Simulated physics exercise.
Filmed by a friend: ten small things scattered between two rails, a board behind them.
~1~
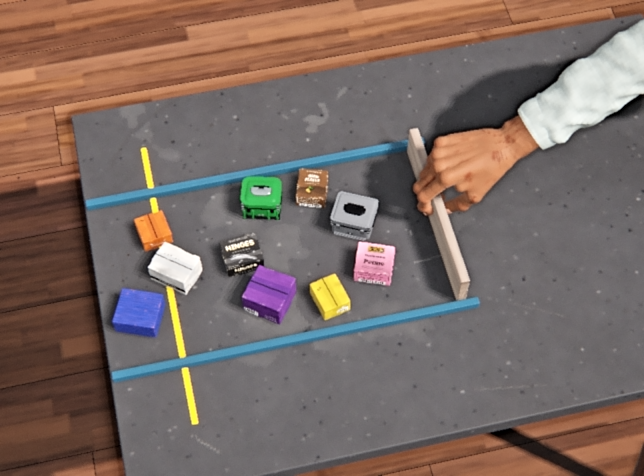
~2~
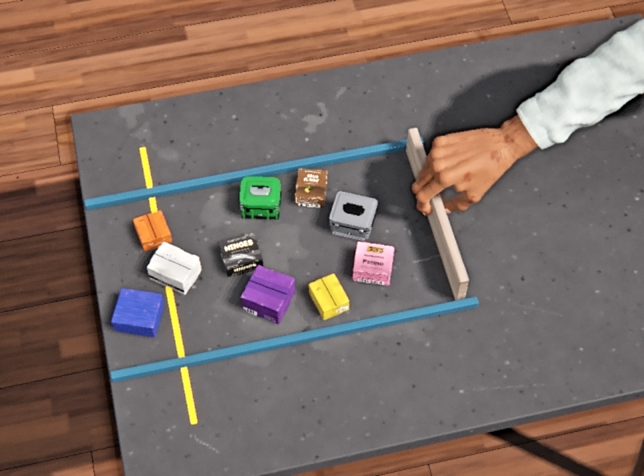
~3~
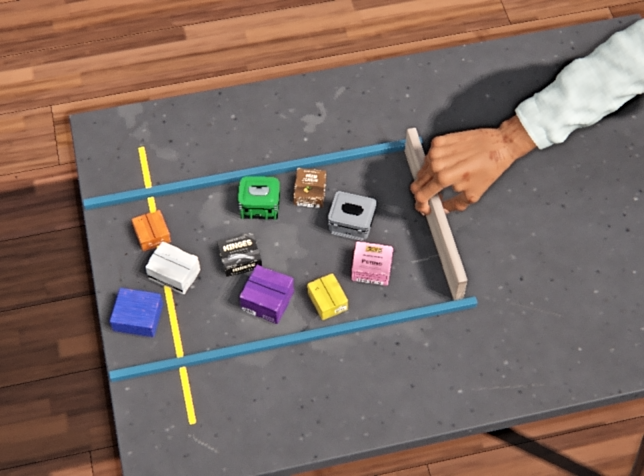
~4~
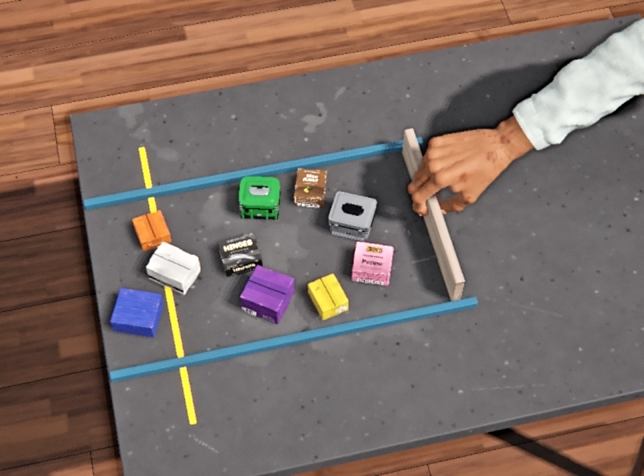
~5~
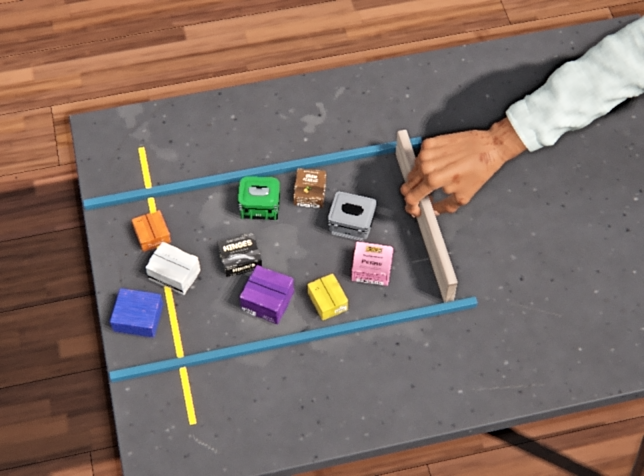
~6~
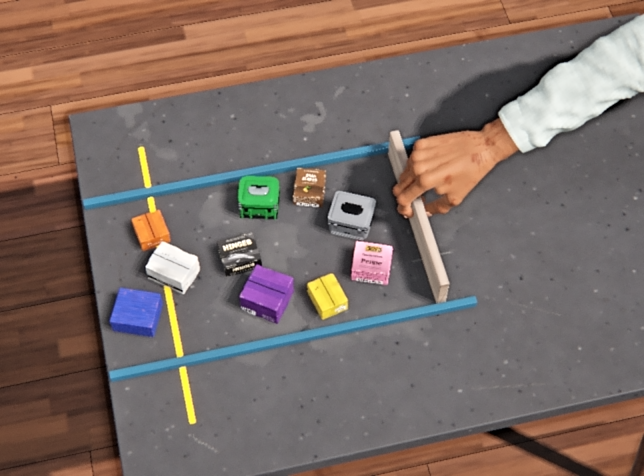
A hand holding a pale board upright behind scattered small boxes, then sliding it slightly left between two blue rails.
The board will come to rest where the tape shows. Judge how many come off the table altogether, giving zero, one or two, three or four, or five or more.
My judgement: Three or four.
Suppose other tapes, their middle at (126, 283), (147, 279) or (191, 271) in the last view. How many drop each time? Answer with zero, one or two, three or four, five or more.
Lab note - count per position: More than four; more than four; one or two.
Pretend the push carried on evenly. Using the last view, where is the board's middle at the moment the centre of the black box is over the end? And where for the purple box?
For the black box at (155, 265), for the purple box at (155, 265).
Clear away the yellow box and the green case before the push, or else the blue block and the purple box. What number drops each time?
That makes 2 fallen, then 2 fallen in the other try.
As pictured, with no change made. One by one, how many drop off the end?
It comes to 3.
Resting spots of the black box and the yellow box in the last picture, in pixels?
The black box finishes at (103, 279); the yellow box finishes at (161, 347).
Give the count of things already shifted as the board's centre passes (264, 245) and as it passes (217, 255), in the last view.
8 by the first point, 10 by the second.
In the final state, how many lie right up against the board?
4 in contact.
Soon after, none off yet; blue block at rest near (137, 312); orange box at rest near (151, 230); white box at rest near (173, 268).
After that, none off yet; blue block at rest near (137, 312); orange box at rest near (151, 230); white box moving near (164, 270).
And then, none off yet; blue block displaced about its own width near (110, 315); orange box displaced about its own width near (111, 238); white box displaced well along near (97, 280).
In the end, the number that fall off is three or four; gone, white box, orange box and blue block.
